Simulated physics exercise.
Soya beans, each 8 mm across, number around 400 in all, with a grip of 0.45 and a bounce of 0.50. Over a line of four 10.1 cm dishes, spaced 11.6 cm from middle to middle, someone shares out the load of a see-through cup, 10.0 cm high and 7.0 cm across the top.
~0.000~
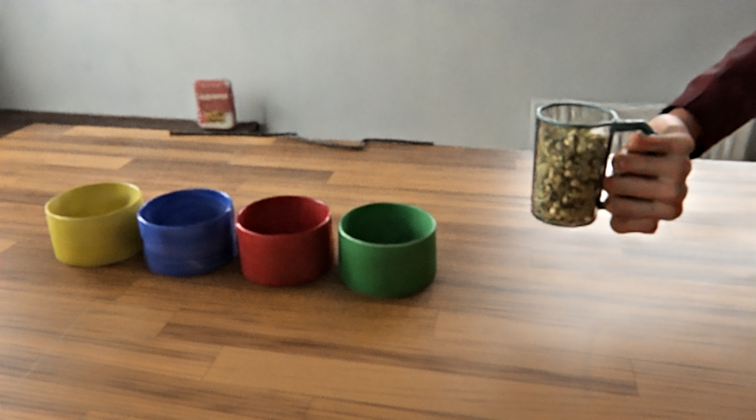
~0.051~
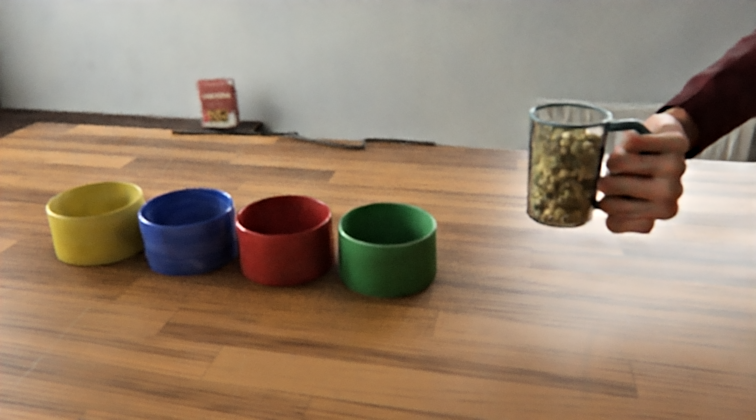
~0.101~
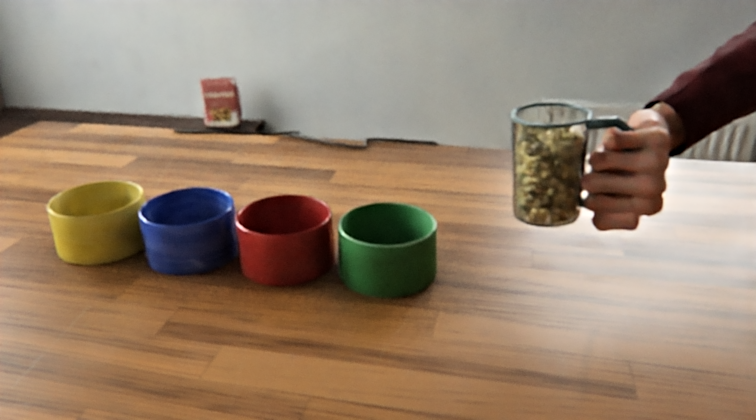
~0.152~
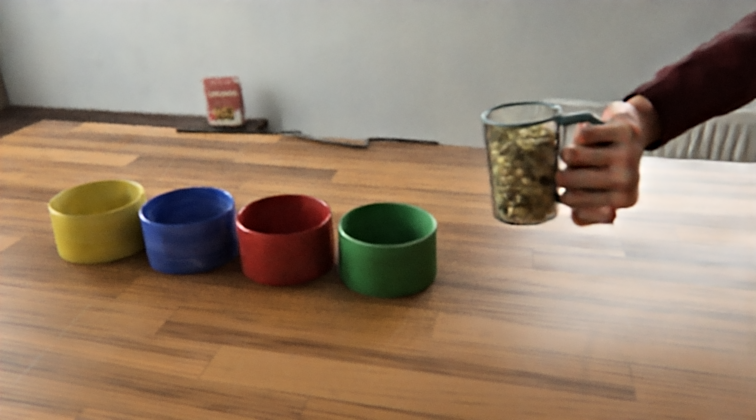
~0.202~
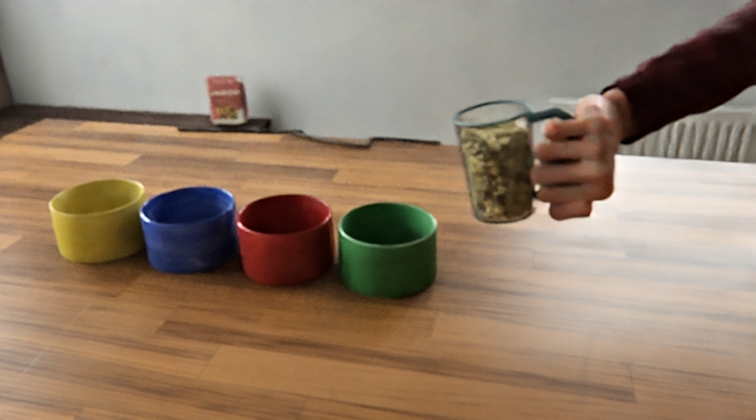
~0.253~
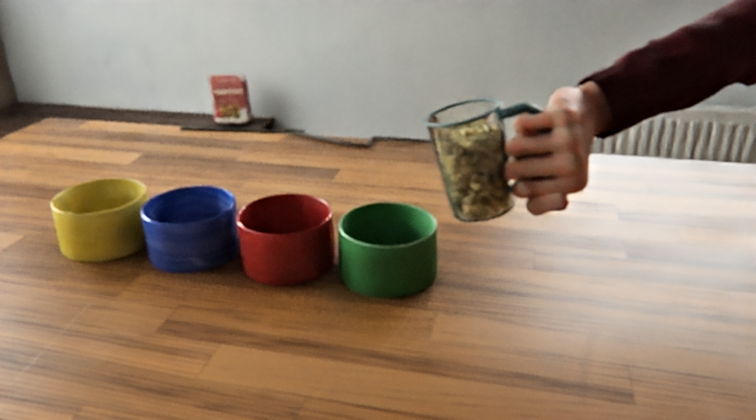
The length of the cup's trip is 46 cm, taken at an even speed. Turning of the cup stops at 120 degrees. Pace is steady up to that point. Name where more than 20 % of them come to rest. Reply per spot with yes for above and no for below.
Red: No, below. Blue: No, below. Green: No, below. Yellow: Yes, above. Counter: No, below.
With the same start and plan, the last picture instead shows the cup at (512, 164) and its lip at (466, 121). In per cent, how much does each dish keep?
Final shares - red 0 %, blue 10 %, green 0 %, yellow 90 %.
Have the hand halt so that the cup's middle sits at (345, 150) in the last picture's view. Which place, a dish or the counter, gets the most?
That'd be red, it takes the most.
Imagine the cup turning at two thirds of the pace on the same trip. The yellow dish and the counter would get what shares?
Then the yellow dish would get 100 and the counter 0.
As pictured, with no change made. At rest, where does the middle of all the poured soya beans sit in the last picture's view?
Close to pixel (104, 222).
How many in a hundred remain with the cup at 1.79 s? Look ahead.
10 %.
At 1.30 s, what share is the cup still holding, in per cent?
I reckon around 80 per cent.
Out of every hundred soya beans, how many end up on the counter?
Some 0 per cent.
After 0.88 s, tilt 65 degrees; cup holds 100 %.
After 1.30 s, tilt 98 degrees; cup holds 80 %, yellow 20 %.
Then, at 1.79 s, tilt 120 degrees; cup holds 10 %, yellow 90 %.
In the end, at 2.5 s, red 0 %, blue 0 %, green 0 %, yellow 100 %, counter 0 %.
